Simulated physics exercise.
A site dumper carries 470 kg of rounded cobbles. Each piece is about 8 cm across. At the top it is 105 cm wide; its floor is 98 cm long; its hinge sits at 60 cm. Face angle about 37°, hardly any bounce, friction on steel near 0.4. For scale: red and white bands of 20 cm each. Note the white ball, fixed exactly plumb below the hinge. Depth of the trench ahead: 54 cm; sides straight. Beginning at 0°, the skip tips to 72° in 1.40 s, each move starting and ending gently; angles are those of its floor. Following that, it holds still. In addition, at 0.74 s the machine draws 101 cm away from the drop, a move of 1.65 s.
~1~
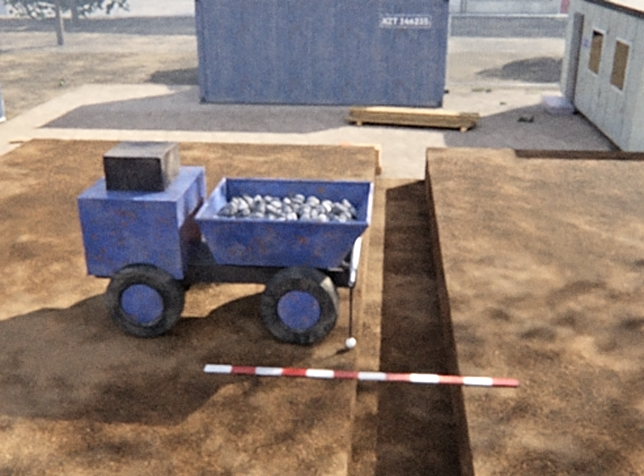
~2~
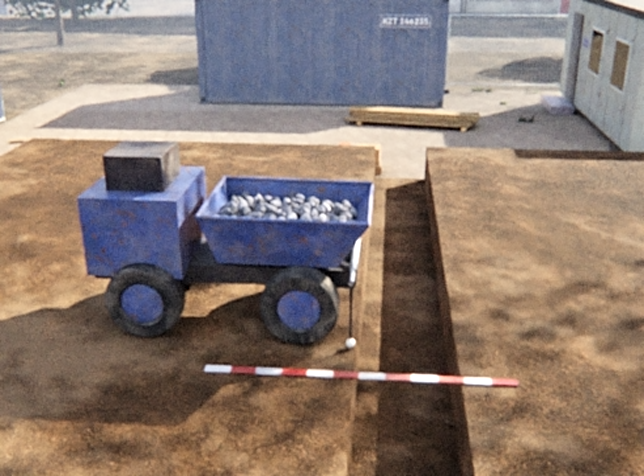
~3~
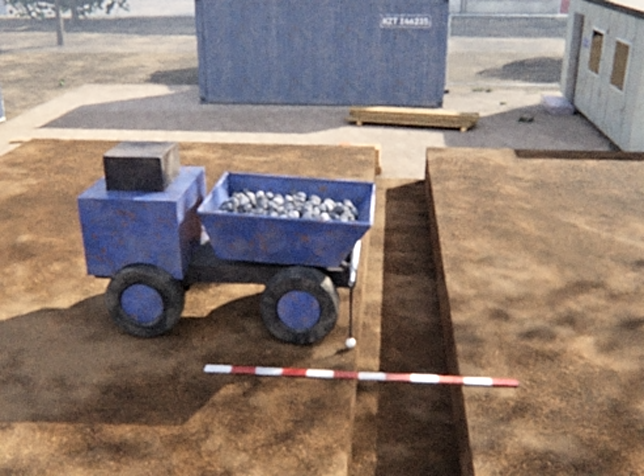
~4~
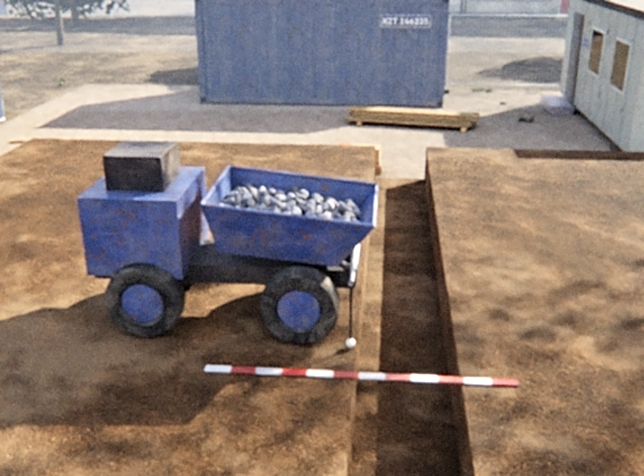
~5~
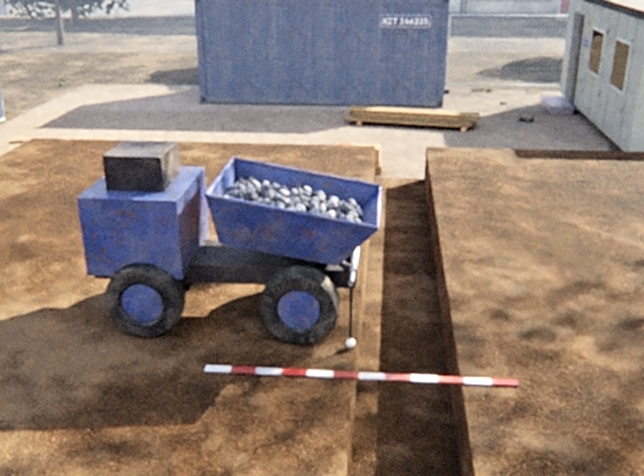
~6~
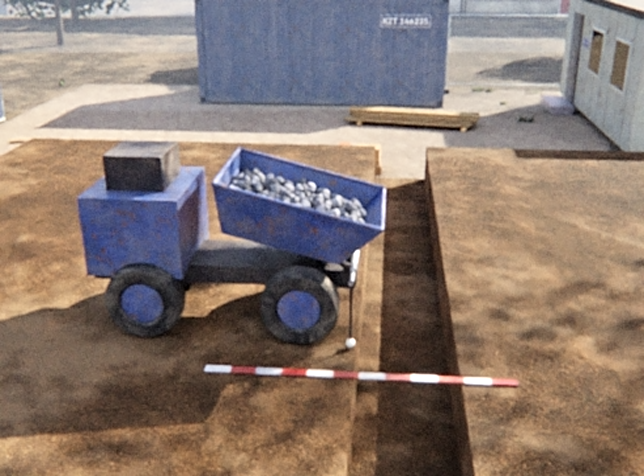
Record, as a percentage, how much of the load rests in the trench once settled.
Approximately 70 out of 100.
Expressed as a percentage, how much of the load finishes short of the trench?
Around 30 per cent of the load ends up there.
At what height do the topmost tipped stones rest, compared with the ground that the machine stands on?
I'd put it at roughly 18 cm above the ground.
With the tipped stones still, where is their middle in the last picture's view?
I'd point somewhere around (396, 359).
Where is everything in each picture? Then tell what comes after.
The first picture shows lip at (368, 225), floor tilted 0°, highest stones at (292, 206).
The second picture shows lip at (369, 225), floor tilted 1°, highest stones at (279, 205).
In the third picture, the skip is at 3°, its lip at (371, 225); the top of the load is at (266, 202).
The fourth picture shows lip at (374, 226), floor tilted 6°, highest stones at (251, 196).
The fifth picture shows lip at (378, 228), floor tilted 10°, highest stones at (249, 188).
In the sixth picture, the skip is at 14°, its lip at (383, 230); the top of the load is at (250, 181).
A little later the floor is at 61°; 100 % in the skip; the foremost stones are at (403, 231).
Then the floor is at 72°; 51 % in the skip, 48 % in the trench, 1 % past the trench; the foremost stones are at (457, 312).
Later still the floor is at 72°; 11 % in the skip, 17 % short of the trench, 69 % in the trench, 3 % past the trench; the foremost stones are at (520, 321).
In the end the floor is at 72°; 0 % in the skip, 28 % short of the trench, 70 % in the trench, 3 % past the trench; the foremost stones are at (520, 321).
